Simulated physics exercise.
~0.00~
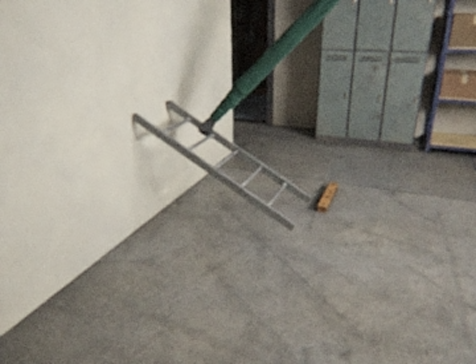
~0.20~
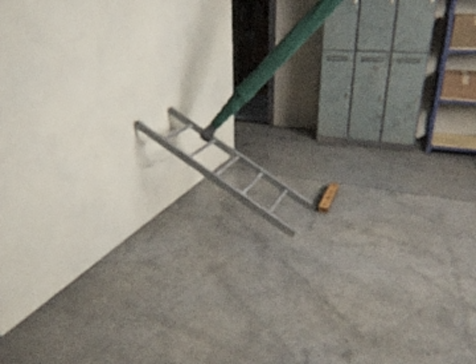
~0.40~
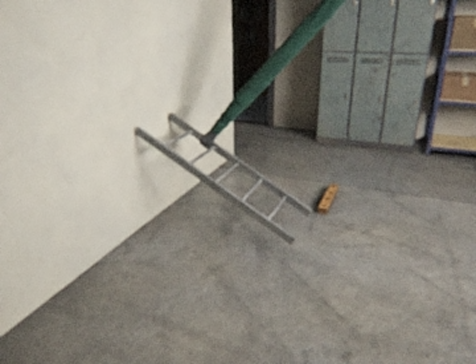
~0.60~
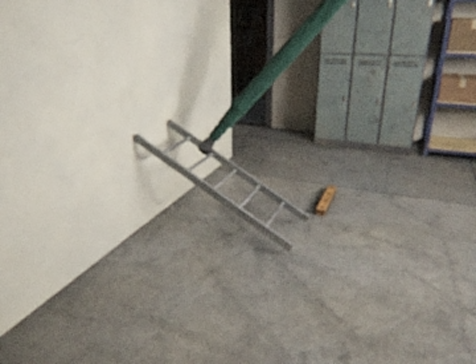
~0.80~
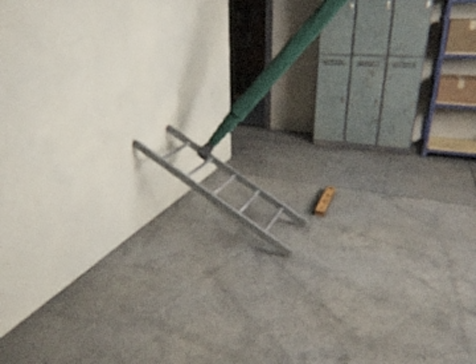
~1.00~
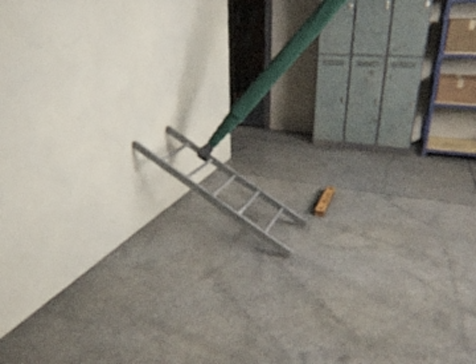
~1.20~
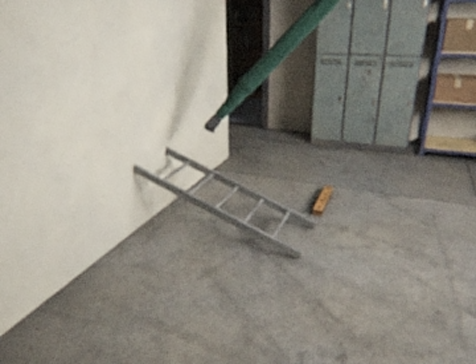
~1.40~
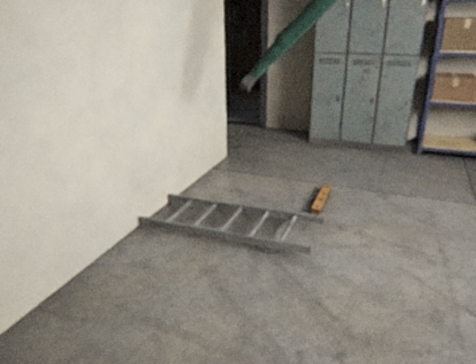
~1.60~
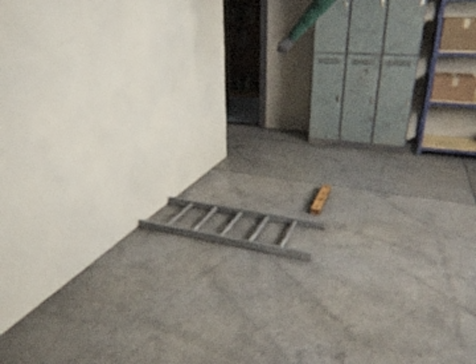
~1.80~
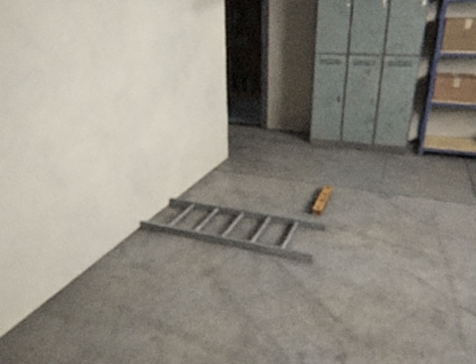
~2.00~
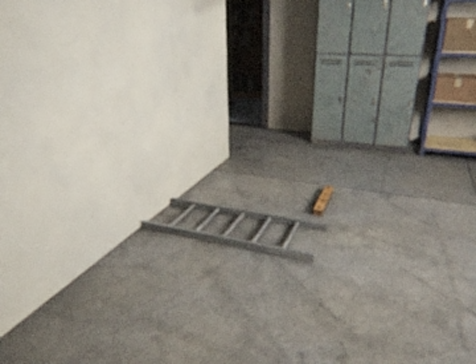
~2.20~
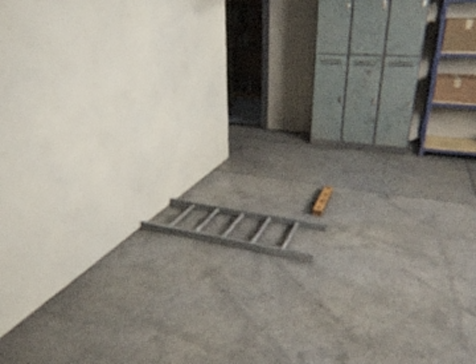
A grey ladder-like rack leans against a pale wall near a wooden batten, held by a green-sleeved arm as it is lowered slightly; the hand lets go and draws back, and the rack slides down and ends lying flat on the floor.
